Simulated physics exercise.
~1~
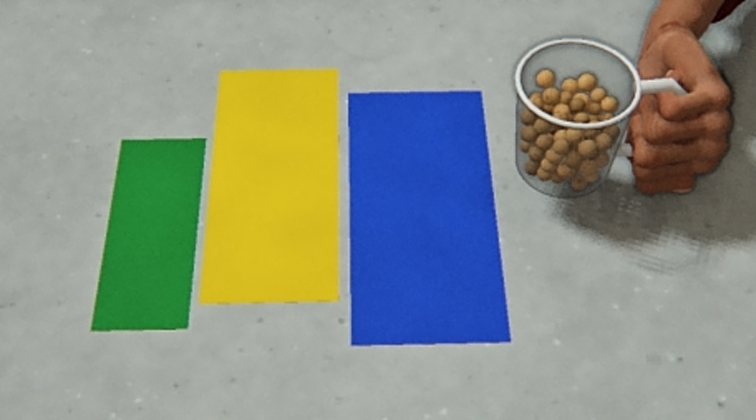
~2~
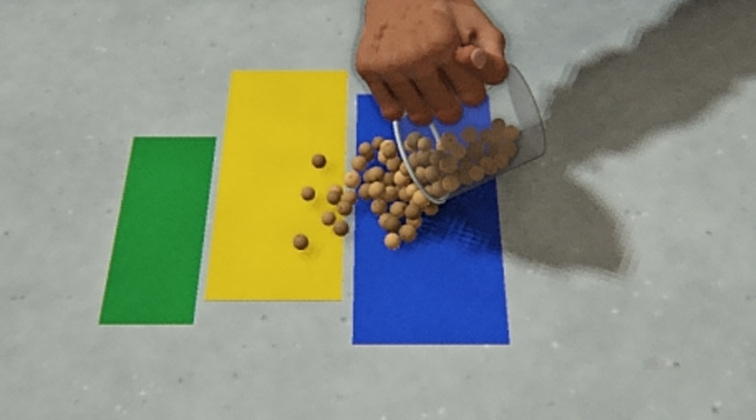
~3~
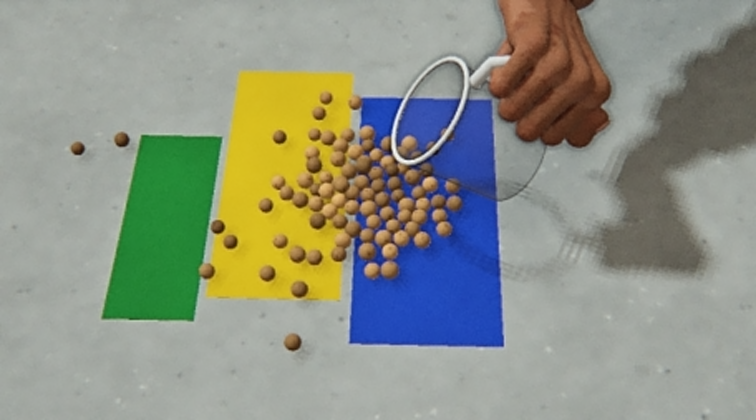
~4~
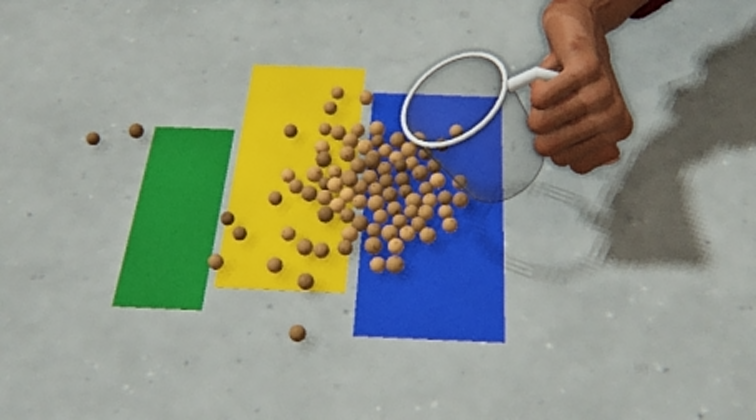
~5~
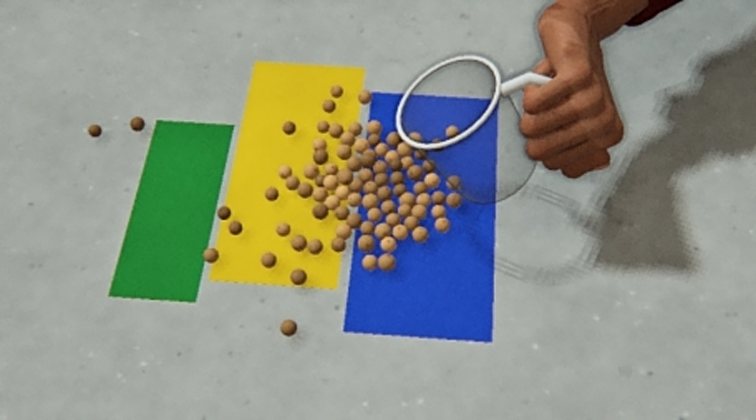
A hand tipped a clear cup of small wooden beads over a blue mat, spilling them across it and the yellow mat beside it. A few rolled onto the bare table, and the hand drew back with the emptied cup.
